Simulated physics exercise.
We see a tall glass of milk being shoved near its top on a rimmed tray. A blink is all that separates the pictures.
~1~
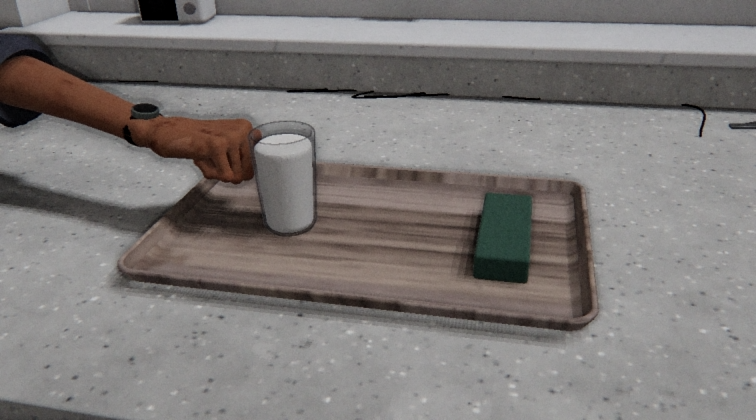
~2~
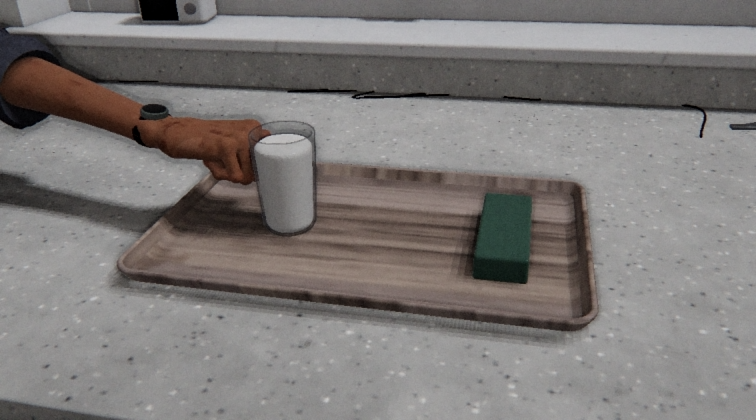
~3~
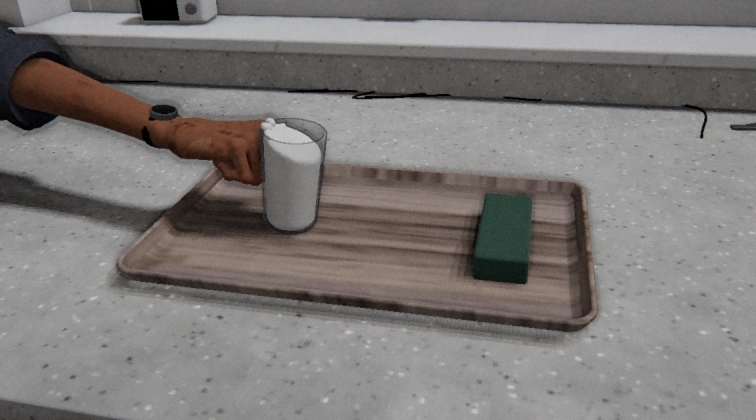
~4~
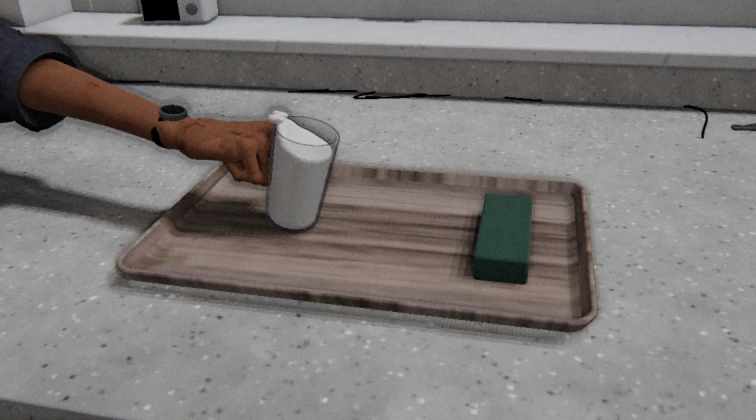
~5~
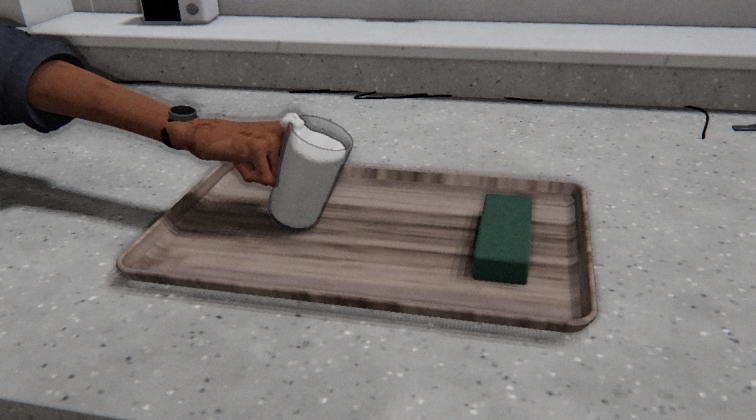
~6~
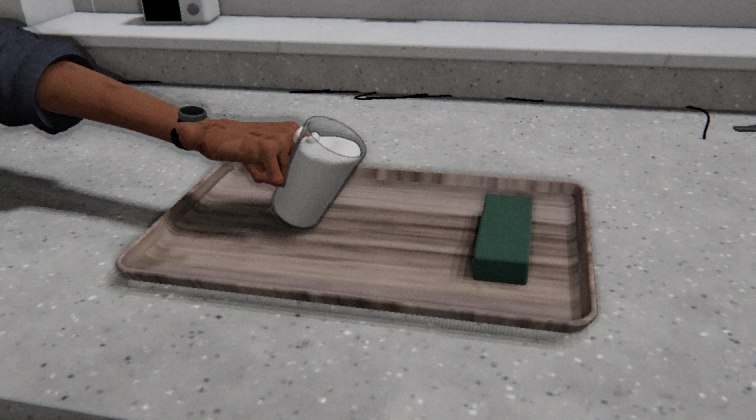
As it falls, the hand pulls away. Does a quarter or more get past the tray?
No, less than a quarter gets past it.
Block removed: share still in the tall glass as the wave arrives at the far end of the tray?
45 %.
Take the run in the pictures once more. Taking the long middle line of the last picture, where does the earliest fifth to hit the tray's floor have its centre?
Near (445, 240).
A moment on, the tall glass lies on its side and 75 per cent is in the glass, 19 on the tray and 6 above or beyond its rim.
Next, the tall glass lies on its side and 41 per cent is in the glass, 39 on the tray and 20 above or beyond its rim.
Then the tall glass lies on its side and 25 per cent is in the glass, 56 on the tray and 19 above or beyond its rim.
Later the tall glass lies on its side and 14 per cent is in the glass, 75 on the tray and 11 above or beyond its rim.
Finally, 89 per cent is held by tray and glass, 11 is off the tray.
